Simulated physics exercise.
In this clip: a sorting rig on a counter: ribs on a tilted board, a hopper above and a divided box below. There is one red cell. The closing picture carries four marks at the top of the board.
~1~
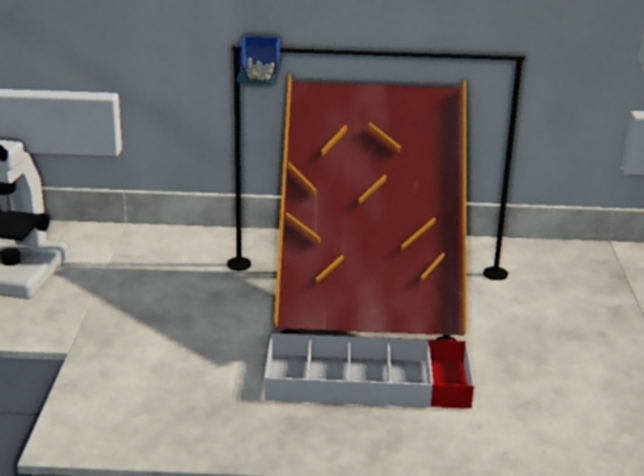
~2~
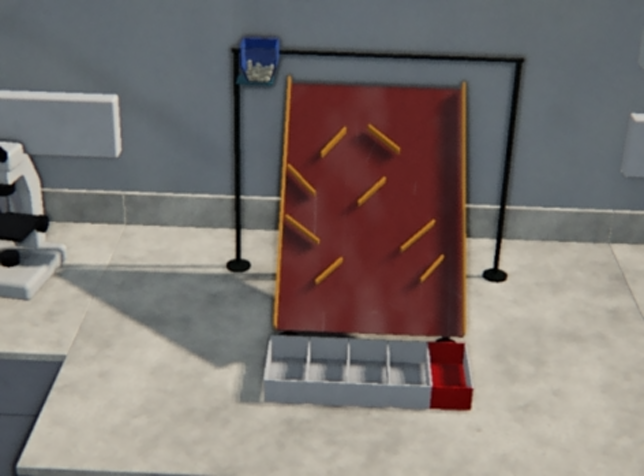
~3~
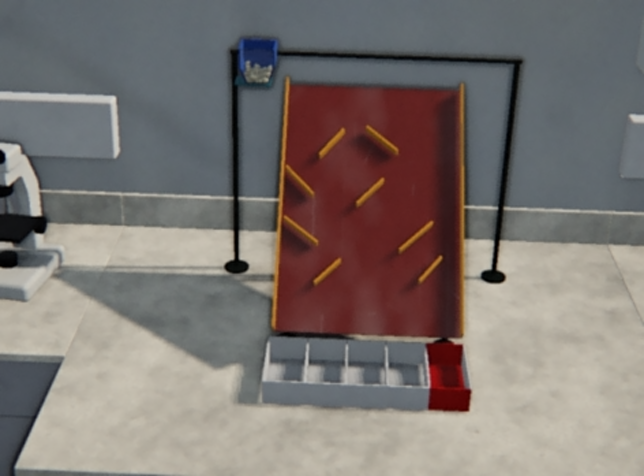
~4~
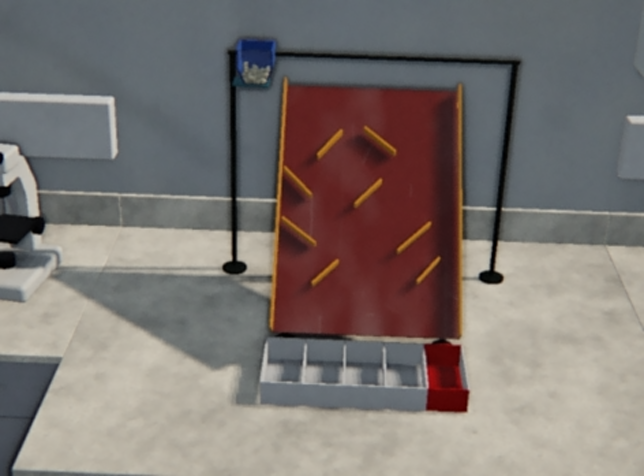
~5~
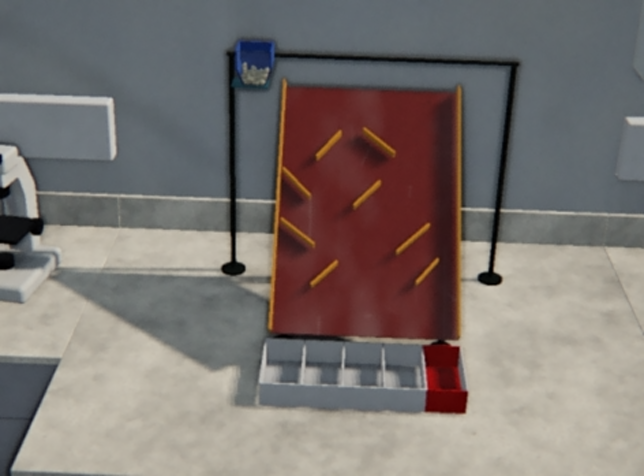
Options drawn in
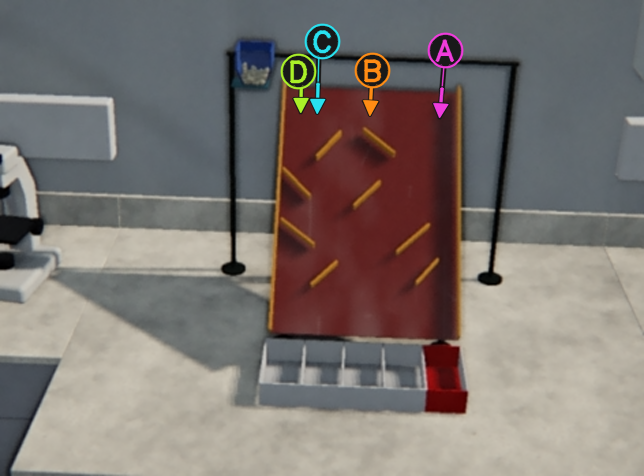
On a pale counter against a grey wall, a tilted red board with orange ribs stands behind a divided box whose rightmost cell is red, while a blue hopper with whitish contents hangs at the upper left. The view drifts very slightly, and nothing in the rig visibly moves.
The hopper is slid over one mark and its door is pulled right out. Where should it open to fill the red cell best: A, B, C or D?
A.
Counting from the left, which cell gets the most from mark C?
It is the first one.
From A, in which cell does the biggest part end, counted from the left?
The fifth from the left.
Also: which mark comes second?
B.
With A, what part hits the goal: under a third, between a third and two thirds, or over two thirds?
Between a third and two thirds.
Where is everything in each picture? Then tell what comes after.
The first picture shows hopper at (257, 72), white beans, door shut.
The second picture shows ribs (322, 153) to (346, 127), (369, 125) to (400, 149), (288, 164) to (315, 192).
The third picture shows ribs (357, 203) to (383, 178), (284, 216) to (317, 242), (400, 249) to (433, 221).
The fourth picture shows ribs (312, 283) to (338, 260), (418, 281) to (439, 257).
The fifth picture shows red cell at (446, 400), number 5 of 5 from the left.
On the marked copy, mark A meets the board at (440, 112); mark B meets the board at (370, 110); mark C meets the board at (317, 108); mark D meets the board at (300, 107).
With A, about half in the red cell, about half in other cells, a stray few outside the box.
With B, about a quarter in the red cell, most in other cells.
With C, none in the red cell, nearly all in other cells, a small part held on the board.
With D, none in the red cell, nearly all in other cells, a stray few held on the board.
